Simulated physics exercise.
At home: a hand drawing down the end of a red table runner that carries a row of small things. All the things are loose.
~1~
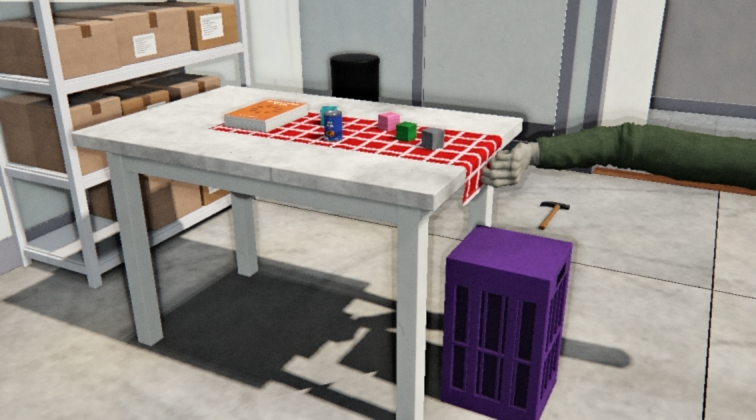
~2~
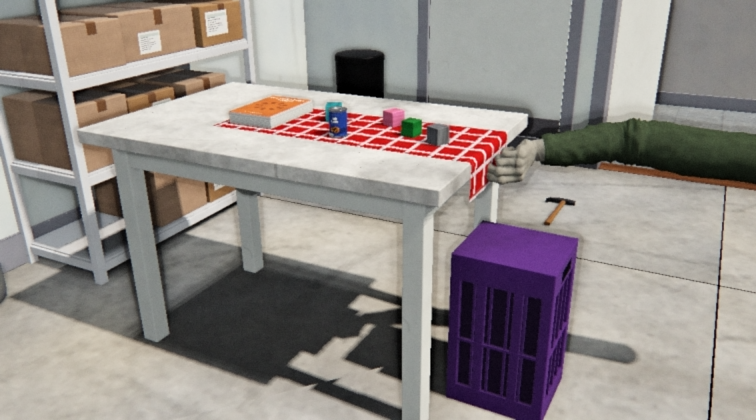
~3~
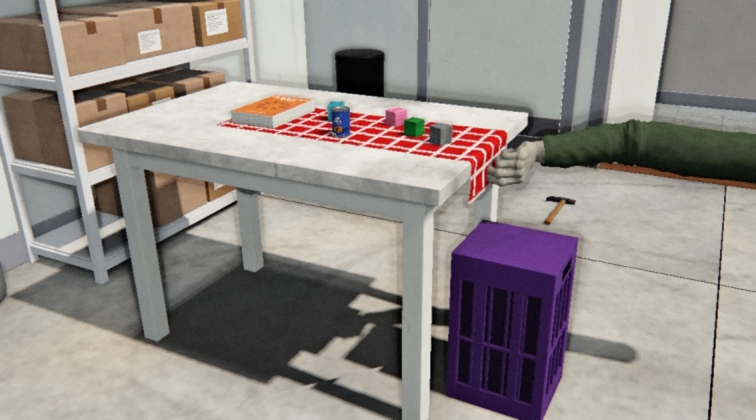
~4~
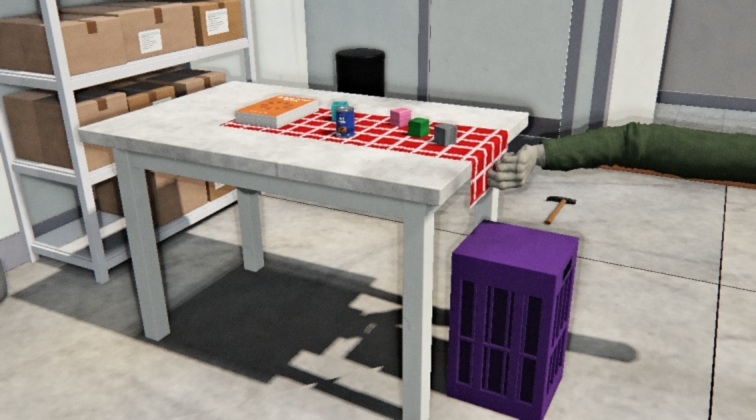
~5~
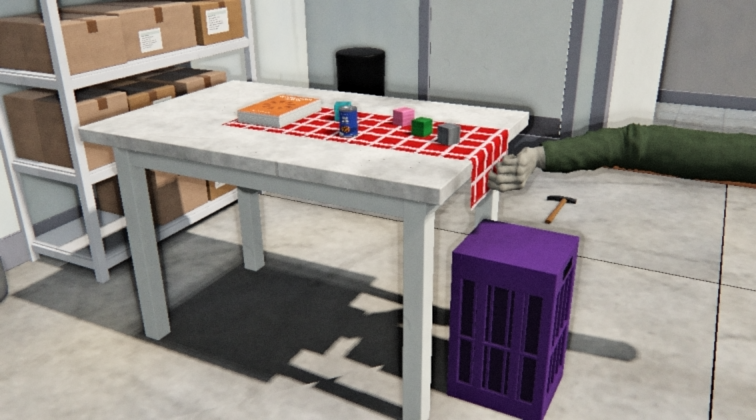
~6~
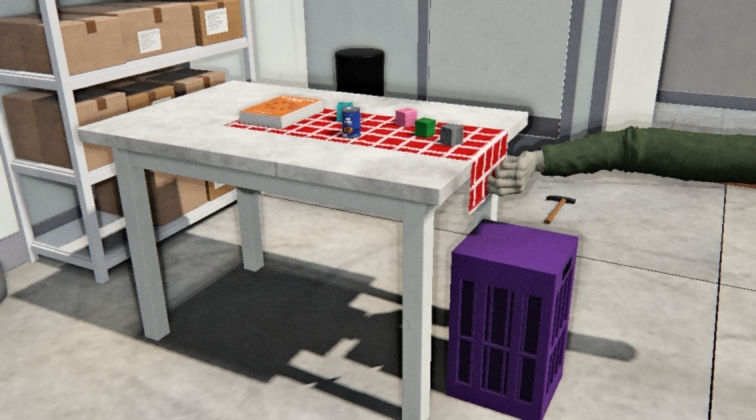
A gloved hand slowly pulls a red checked runner down, drawing small objects slightly right.
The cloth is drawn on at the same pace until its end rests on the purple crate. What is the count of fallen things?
The answer is one.
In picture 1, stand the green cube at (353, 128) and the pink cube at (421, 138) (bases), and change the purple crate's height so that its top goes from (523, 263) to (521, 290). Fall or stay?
The green cube survives; the pink cube drops off.
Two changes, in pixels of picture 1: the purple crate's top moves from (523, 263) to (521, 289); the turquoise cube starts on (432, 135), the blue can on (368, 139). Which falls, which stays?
The turquoise cube falls, the blue can remains up.
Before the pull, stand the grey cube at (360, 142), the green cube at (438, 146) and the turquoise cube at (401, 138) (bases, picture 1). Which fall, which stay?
The grey cube holds on; the green cube drops off; the turquoise cube stays on.
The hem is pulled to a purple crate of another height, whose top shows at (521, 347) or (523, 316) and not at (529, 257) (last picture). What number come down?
Then 4 and 4.
Early on, hem near (488, 218); all still up.
Midway, hem on the crate; grey cube gone.
Finally, hem on the crate; grey cube gone. Over the edge go one.
